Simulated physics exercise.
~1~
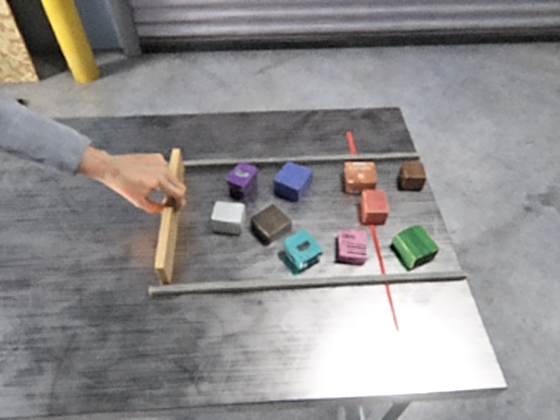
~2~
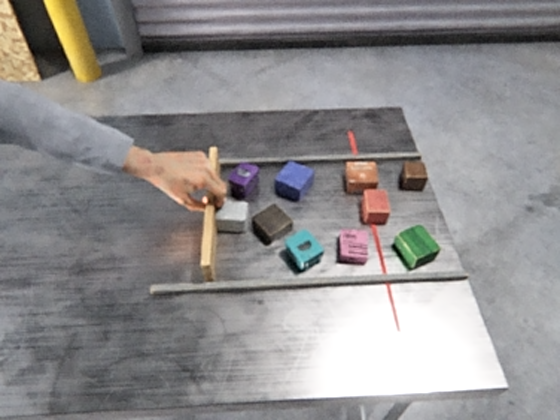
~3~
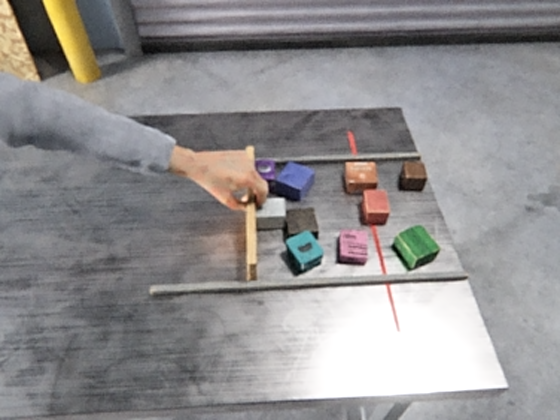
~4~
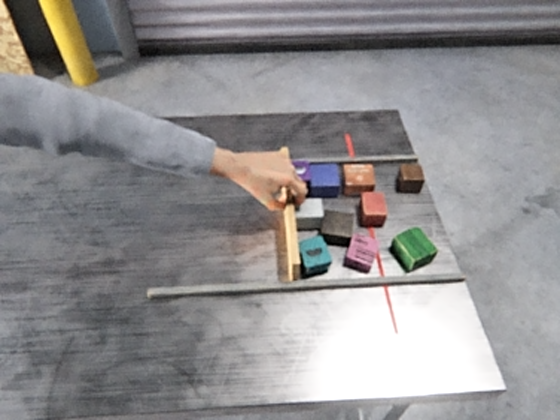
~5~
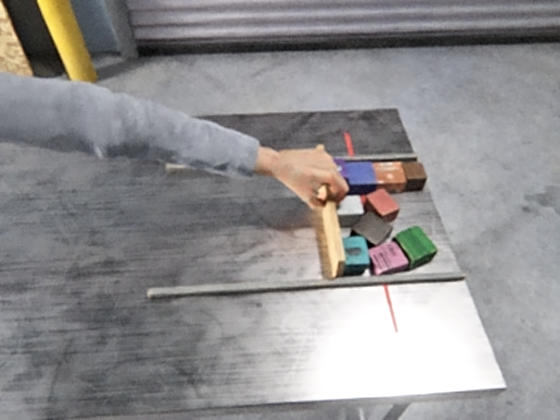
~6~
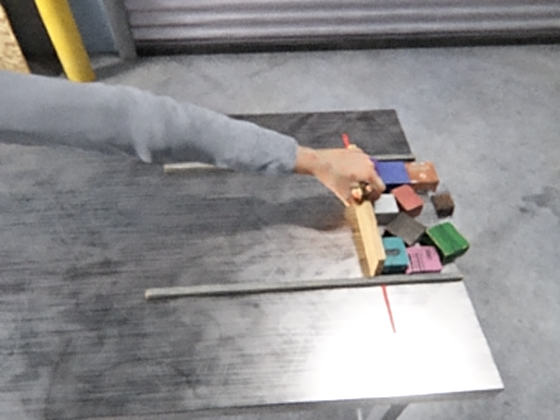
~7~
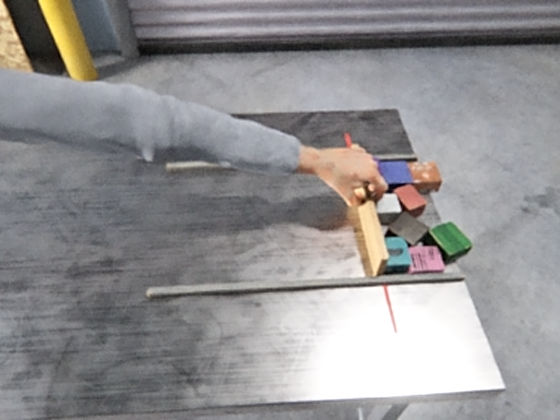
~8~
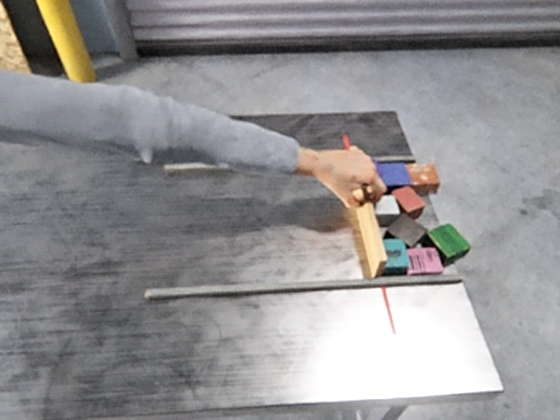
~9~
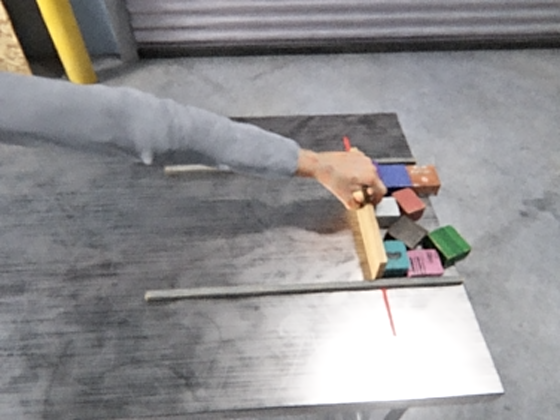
A hand slid a wooden board rightward along a channel on a table, bunching up a jumble of colourful blocks and pushing them toward the end until the brown block tipped off, then held the board still by the red tape.
